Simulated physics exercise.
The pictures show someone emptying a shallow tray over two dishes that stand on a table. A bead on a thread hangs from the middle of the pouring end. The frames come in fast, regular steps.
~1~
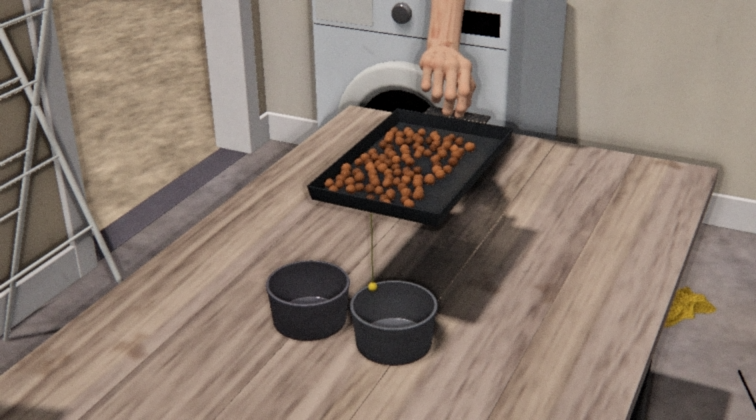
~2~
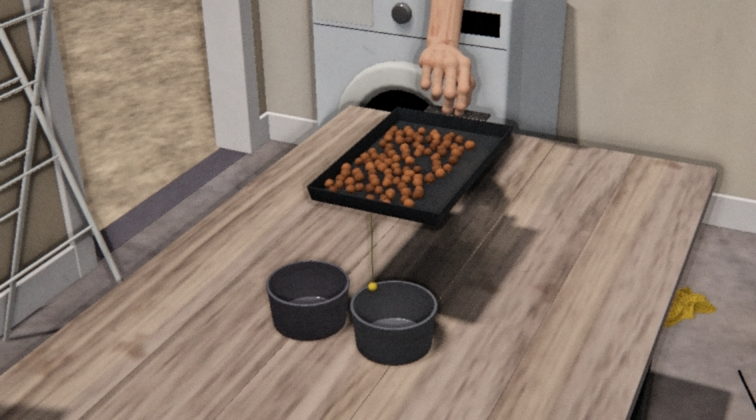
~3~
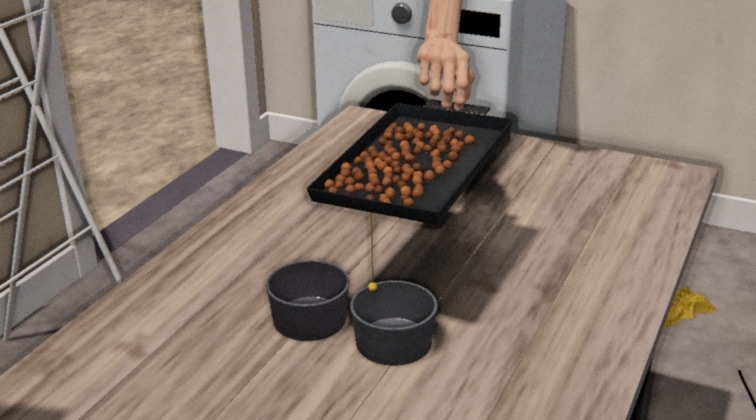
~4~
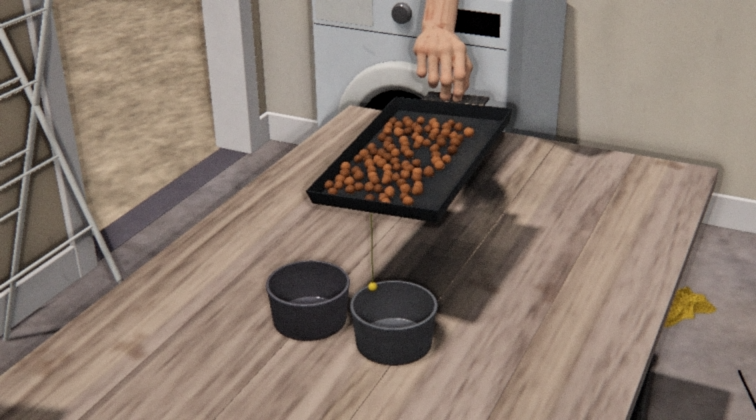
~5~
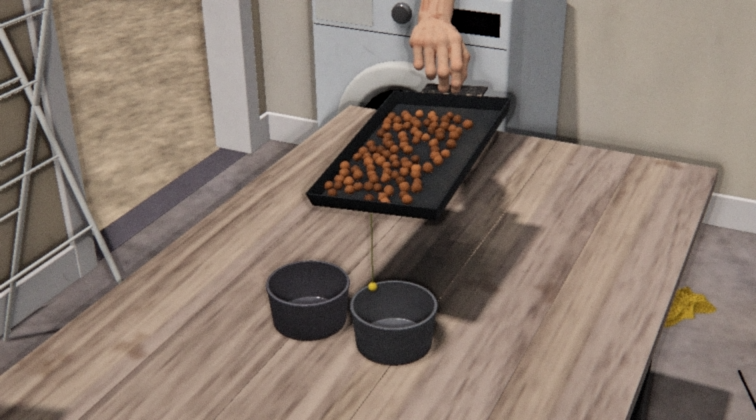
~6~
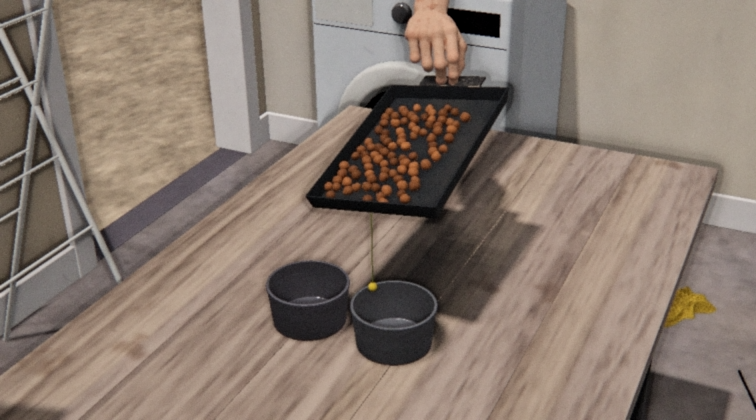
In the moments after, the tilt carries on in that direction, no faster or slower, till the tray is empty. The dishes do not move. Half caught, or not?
Caught overall: Over half.
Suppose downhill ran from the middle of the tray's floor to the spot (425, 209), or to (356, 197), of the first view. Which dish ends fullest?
The first try: The right dish. The second: The left-hand dish.
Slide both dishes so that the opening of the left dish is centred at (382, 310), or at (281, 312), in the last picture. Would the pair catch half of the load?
At the first place the smaller part, at the second not half.
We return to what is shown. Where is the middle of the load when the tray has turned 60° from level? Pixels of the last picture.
Roughly at (349, 158).
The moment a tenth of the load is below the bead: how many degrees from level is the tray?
Around 100° of tilt.
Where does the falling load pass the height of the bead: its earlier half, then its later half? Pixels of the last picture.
First near (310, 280), later near (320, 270).
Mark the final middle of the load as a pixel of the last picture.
Around (308, 313).
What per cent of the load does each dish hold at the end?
Left dish: 90 %, right dish: 0 %.
Just after the last frame, tray tipped steeply; every one on the tray.
A moment on, tray tipped past a quarter turn; the larger part on the tray; just a few in the left dish; roughly a quarter in the air.
Further on, tray tipped past a quarter turn; just a few in the right dish; the larger part in the left dish; about a tenth outside both.
When it is over, tray tipped past a quarter turn; just a few in the right dish; the larger part in the left dish; about a tenth outside both.
